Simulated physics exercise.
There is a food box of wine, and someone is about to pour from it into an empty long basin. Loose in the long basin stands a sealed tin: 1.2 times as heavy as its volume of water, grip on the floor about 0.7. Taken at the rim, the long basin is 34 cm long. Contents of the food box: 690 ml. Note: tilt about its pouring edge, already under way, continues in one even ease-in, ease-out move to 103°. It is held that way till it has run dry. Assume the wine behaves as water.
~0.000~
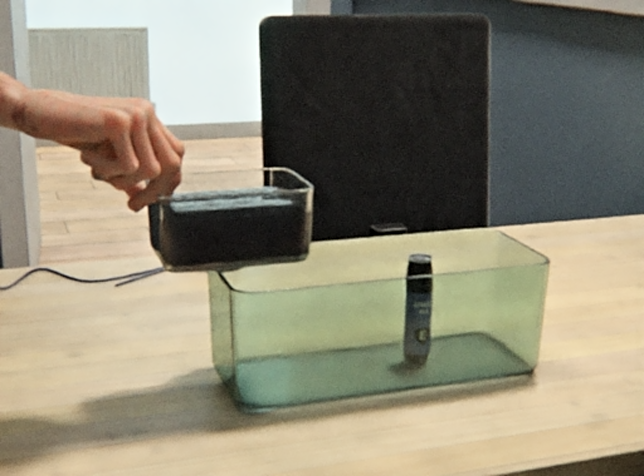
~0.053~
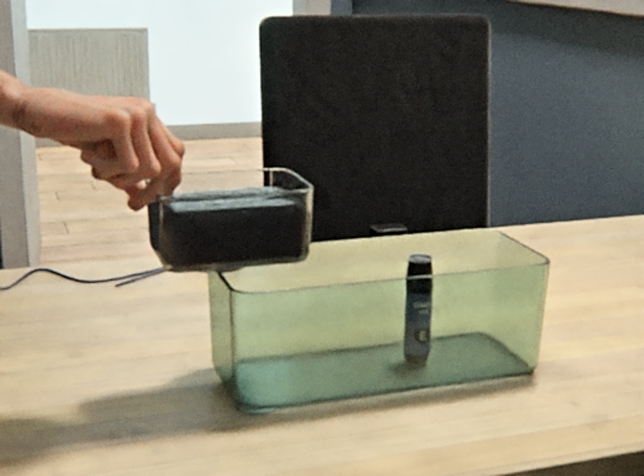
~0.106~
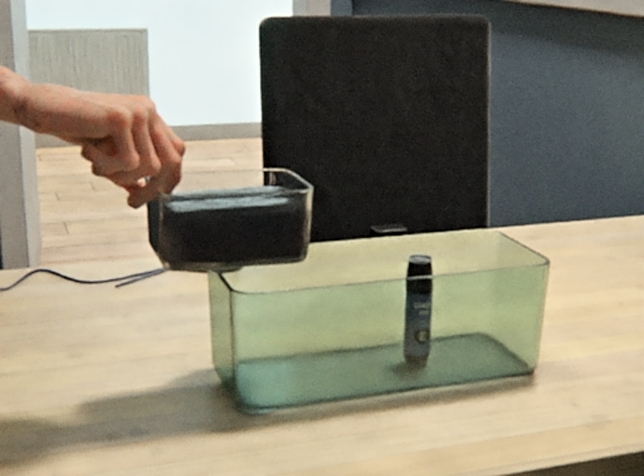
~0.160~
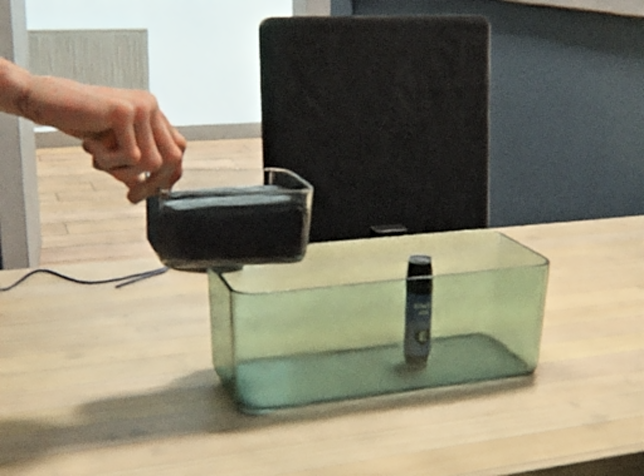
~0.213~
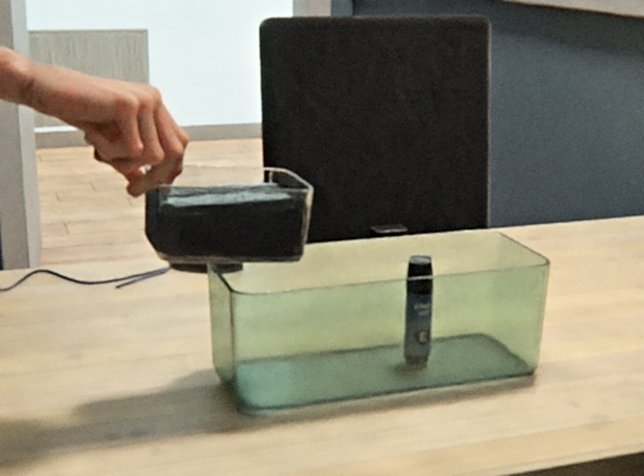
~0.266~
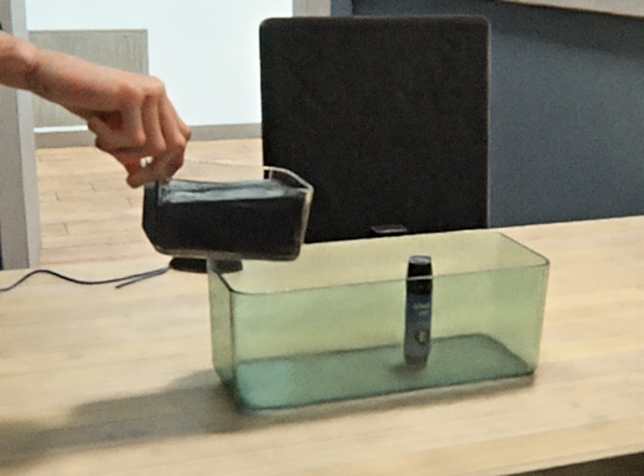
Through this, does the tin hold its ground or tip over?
My bet is it never capsizes.
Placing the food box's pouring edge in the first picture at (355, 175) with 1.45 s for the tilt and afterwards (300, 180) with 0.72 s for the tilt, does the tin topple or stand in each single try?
In the first try it remains standing; in the second it comes down.
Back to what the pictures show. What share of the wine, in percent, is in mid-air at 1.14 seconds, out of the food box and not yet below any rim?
Near 10 percent.
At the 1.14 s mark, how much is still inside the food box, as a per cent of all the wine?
I reckon near 12 per cent still sits there.
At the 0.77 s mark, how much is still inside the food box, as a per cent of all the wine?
I reckon about 62 in a hundred is still held.
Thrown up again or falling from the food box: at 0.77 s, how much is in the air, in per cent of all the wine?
I'd put it at about 26 percent.
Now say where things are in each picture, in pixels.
In the first picture, it leans 0°; its right rim is at (301, 180); the wine meets the walls at (154, 205) and (297, 196); the long basin's rim runs from (220, 274) to (523, 246); the tin's top is at (420, 262).
In the second picture, it leans 0°; its right rim is at (301, 181); the wine meets the walls at (155, 205) and (297, 195).
In the third picture, it leans 1°; its right rim is at (301, 181); the wine meets the walls at (154, 204) and (297, 195).
In the fourth picture, it leans 3°; its right rim is at (301, 182); the wine meets the walls at (153, 203) and (296, 193).
In the fifth picture, it leans 5°; its right rim is at (301, 182); the wine meets the walls at (152, 199) and (295, 191).
In the sixth picture, it leans 8°; its right rim is at (301, 182); the wine meets the walls at (152, 195) and (295, 187).
Then, 0.77 s in, the tilt is 57° and 62 per cent is still to pour; the tin stands where it began.
Then, 1.14 s in, the tilt is 92° and 13 per cent is still to pour; the tin stands where it began.
Then, 1.53 s in, the tilt is 103° and 0 per cent is still to pour; the tin stands where it began.
Then, 1.95 s in, the tilt is 103° and 0 per cent is still to pour; the tin stands where it began.
Finally, the tin stands where it began.
